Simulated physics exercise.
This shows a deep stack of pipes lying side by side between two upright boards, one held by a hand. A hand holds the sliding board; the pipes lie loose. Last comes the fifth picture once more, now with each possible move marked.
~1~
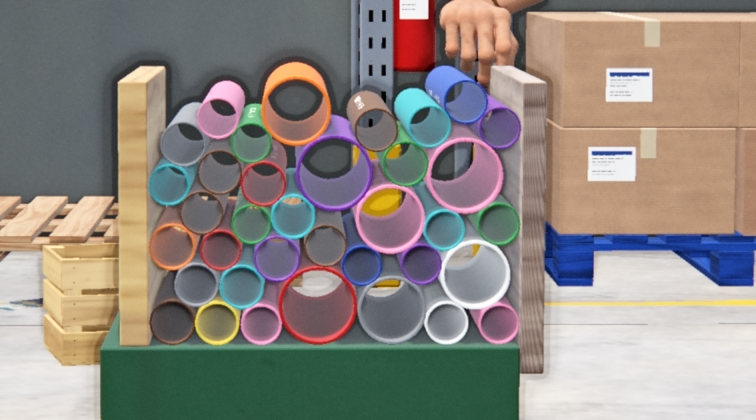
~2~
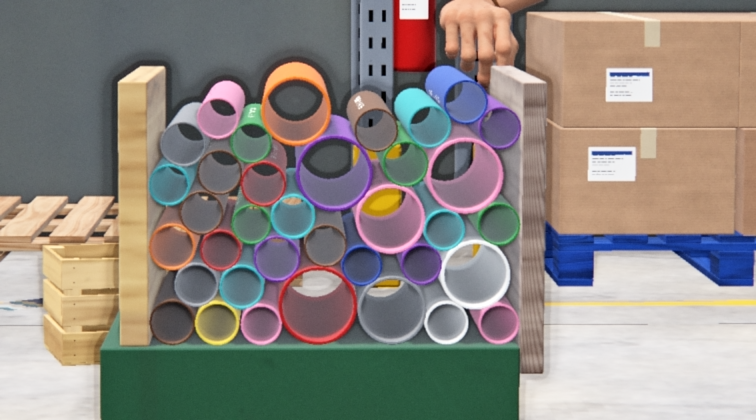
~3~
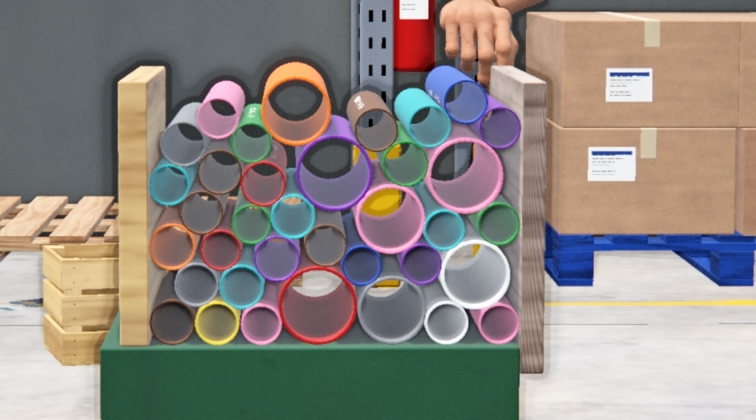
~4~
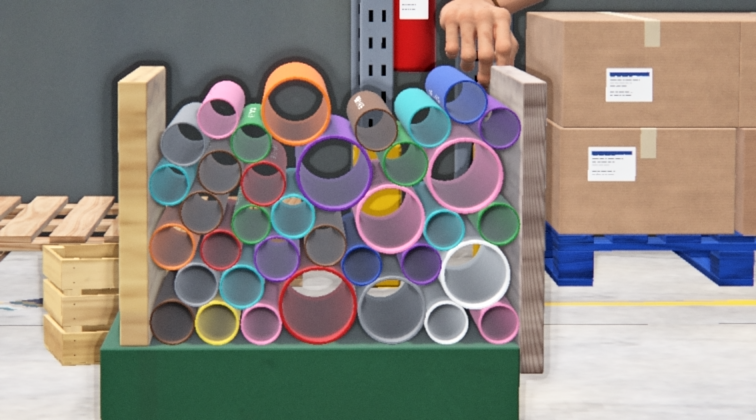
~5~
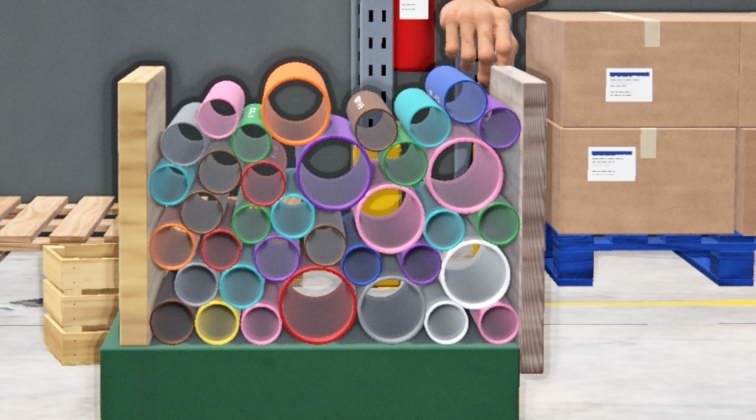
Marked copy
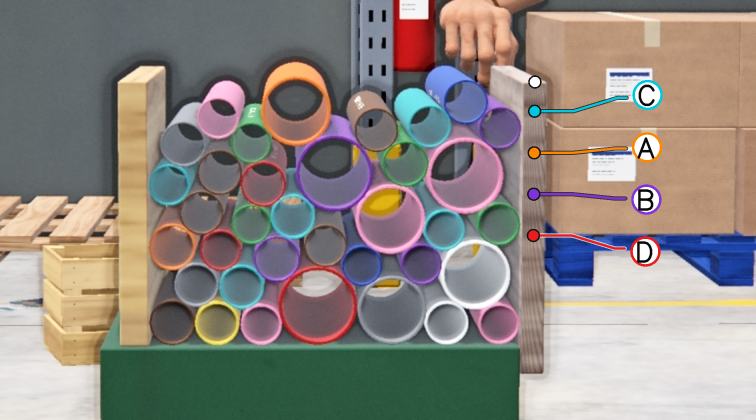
A hand on top of the right-hand board stayed still throughout, and the deep stack of colourful loose pipes between the two upright boards showed no clear movement either, with boxes sitting behind.
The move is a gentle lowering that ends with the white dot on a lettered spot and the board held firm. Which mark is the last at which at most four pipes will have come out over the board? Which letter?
Lower it to D and no more.
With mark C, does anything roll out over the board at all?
No, at C.
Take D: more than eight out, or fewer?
It loses fewer than eight.
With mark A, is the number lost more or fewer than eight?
At A, fewer than eight.
On the marked copy, A at (535, 153); B at (534, 195); C at (535, 111); D at (534, 236); the white dot at (535, 82).
Following D. Soon after the start, top of the board (521, 153).
Later, top of the board (520, 234).
In the end, top of the board (520, 235), two out over the board.
As for the rest, A none out over the board; B two out over the board; C none out over the board.
